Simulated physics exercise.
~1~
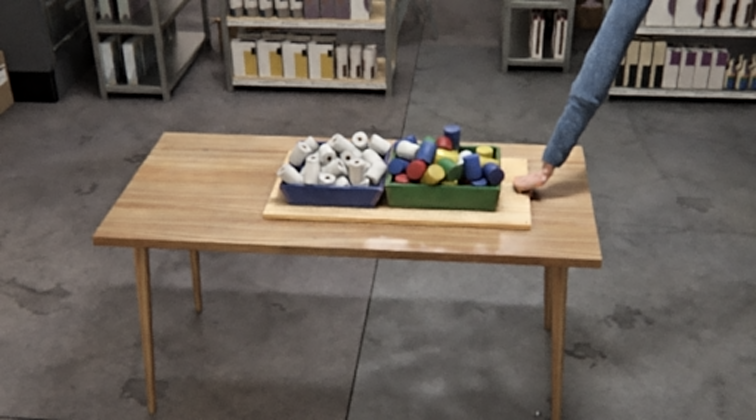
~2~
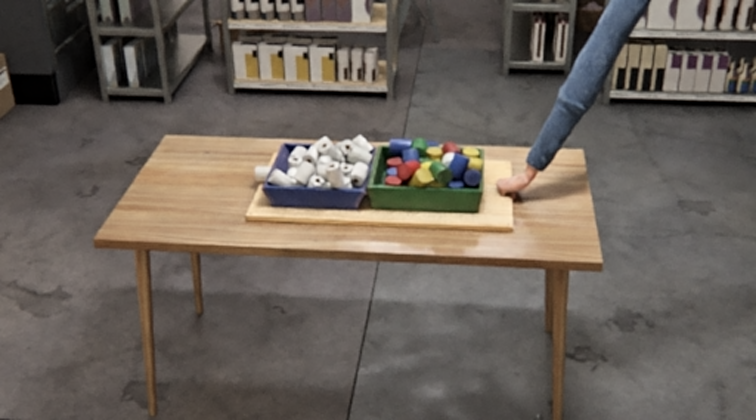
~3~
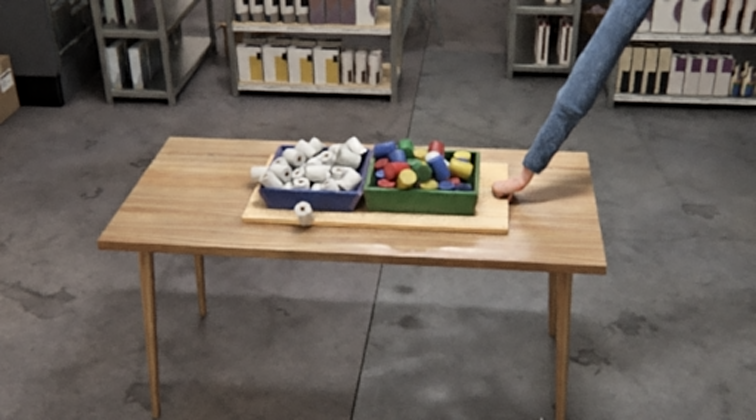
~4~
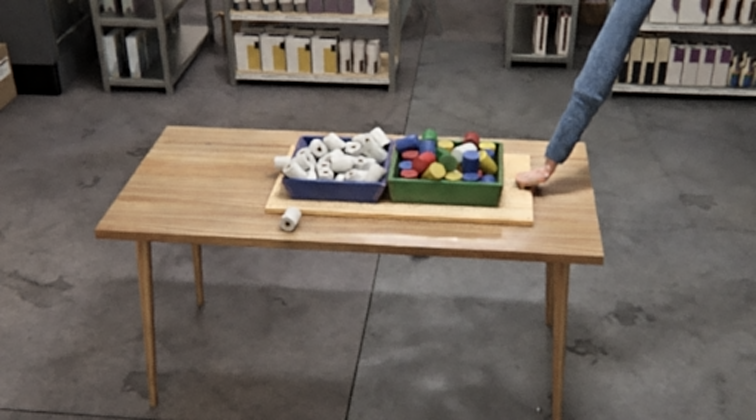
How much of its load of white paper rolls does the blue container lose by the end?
It loses only a small part, fewer than one in six of its paper rolls. Most of them are still heaped inside the blue container.
A blue container heaped with white paper rolls sits beside a green one full of colourful jars, both on a pale board on a wooden table. The view is from slightly above, in a room with a grey floor and stocked shelves behind. A hand in a blue sleeve, reaching in from the upper right, moves the board to the left, and a white roll juts out at the blue container's left end. The board edges a little farther left, and a roll now rests in front of that container. Finally the board shifts back right, with a roll lying near its front edge and both containers still heaped.
